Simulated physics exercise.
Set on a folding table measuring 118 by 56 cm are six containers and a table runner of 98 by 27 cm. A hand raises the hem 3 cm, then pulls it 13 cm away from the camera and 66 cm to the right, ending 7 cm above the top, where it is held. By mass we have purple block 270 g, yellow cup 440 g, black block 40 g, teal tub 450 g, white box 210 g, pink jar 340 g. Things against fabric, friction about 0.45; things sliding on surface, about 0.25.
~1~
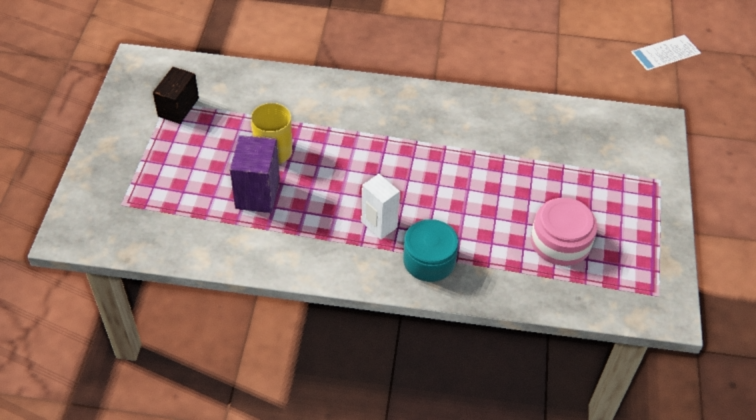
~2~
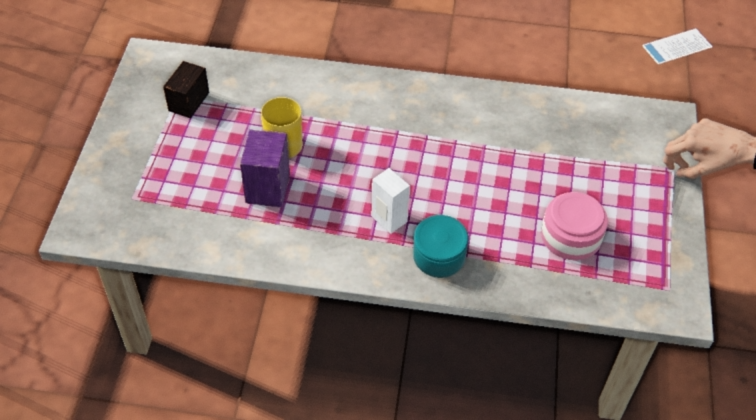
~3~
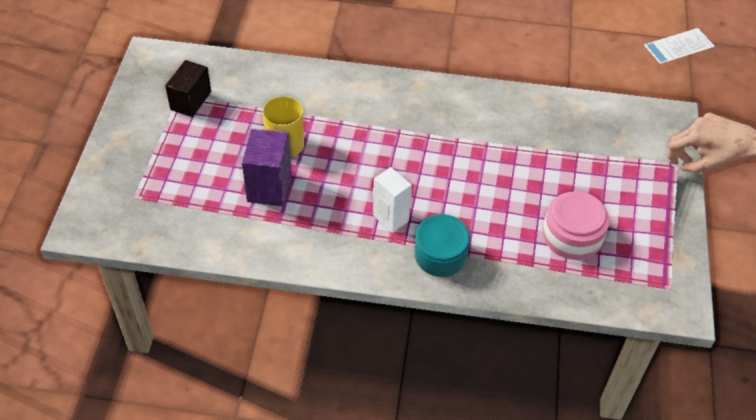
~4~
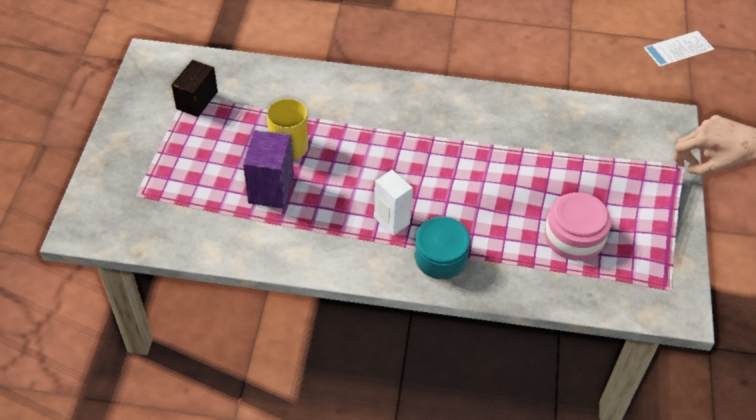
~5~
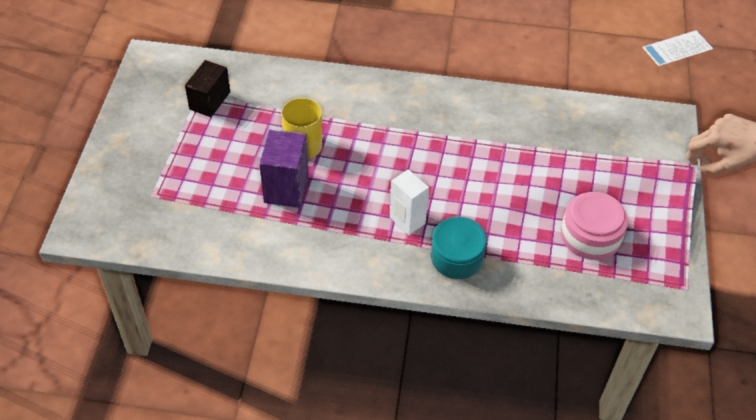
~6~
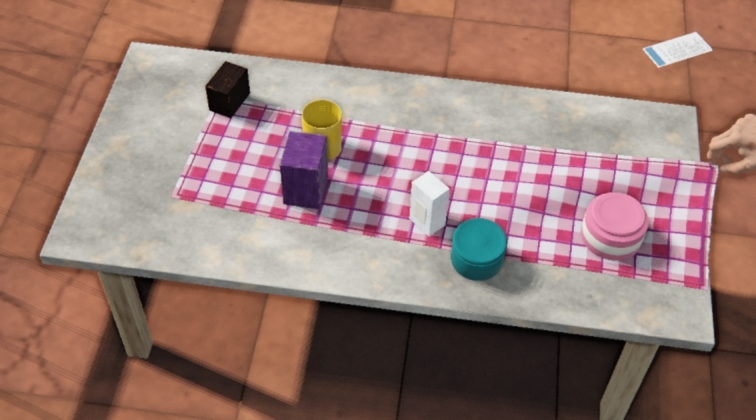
At the start, six containers stand on and around a pink checkered runner on a stone-topped table. A hand enters from the right and grasps the runner's right end, then pulls it rightward, and the containers shift to the right along with the cloth.
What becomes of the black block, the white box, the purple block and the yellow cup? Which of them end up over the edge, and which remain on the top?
As it ends, the black block remains on top, the white box goes over, the purple block remains on top, the yellow cup remains on top.
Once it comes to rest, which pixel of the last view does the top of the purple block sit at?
Somewhere around (645, 145) is where it ends up.
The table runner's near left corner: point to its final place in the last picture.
In the final picture it's somewhere around (500, 199).
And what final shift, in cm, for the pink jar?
About: Pink jar over the edge.
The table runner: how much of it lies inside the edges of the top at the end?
Some 40 in a hundred.
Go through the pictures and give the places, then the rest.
Shows, black block (174, 82); white box (381, 188); purple block (253, 154); yellow cup (271, 117); table runner corners (121, 205) (660, 180) (659, 297), in the first picture.
Shows, table runner corners (132, 200) (670, 291); grip (674, 169), in the second picture.
Shows, table runner corners (134, 198) (671, 290); grip (677, 164), in the third picture.
Shows, black block (193, 76); pink jar (582, 213); yellow cup (287, 113); table runner corners (136, 197) (672, 291); grip (684, 166), in the fourth picture.
Shows, purple block (283, 148); black block (206, 76); pink jar (599, 212); table runner corners (151, 197) (688, 290); grip (697, 165), in the fifth picture.
Shows, black block (226, 77); white box (431, 185); purple block (303, 150); yellow cup (322, 114); table runner corners (171, 198) (708, 290); grip (717, 165), in the sixth picture.
Next, 80 % of the table runner is still over the top; black block 25 cm off its start, yellow cup 25 cm off its start, purple block 24 cm off its start.
Then, 60 % of the table runner is still over the top; black block 45 cm off its start, yellow cup 45 cm off its start, white box 45 cm off its start.
After that, 45 % of the table runner is still over the top; white box 66 cm off its start at (748, 216), purple block 62 cm off its start at (609, 144), yellow cup 62 cm off its start at (610, 108).
Later, 40 % of the table runner is still over the top; white box over the edge, yellow cup 69 cm off its start, purple block 68 cm off its start.
At the end, 40 % of the table runner is still over the top; white box over the edge, yellow cup 69 cm off its start at (647, 109), purple block 68 cm off its start at (645, 145), black block 67 cm off its start at (528, 75).
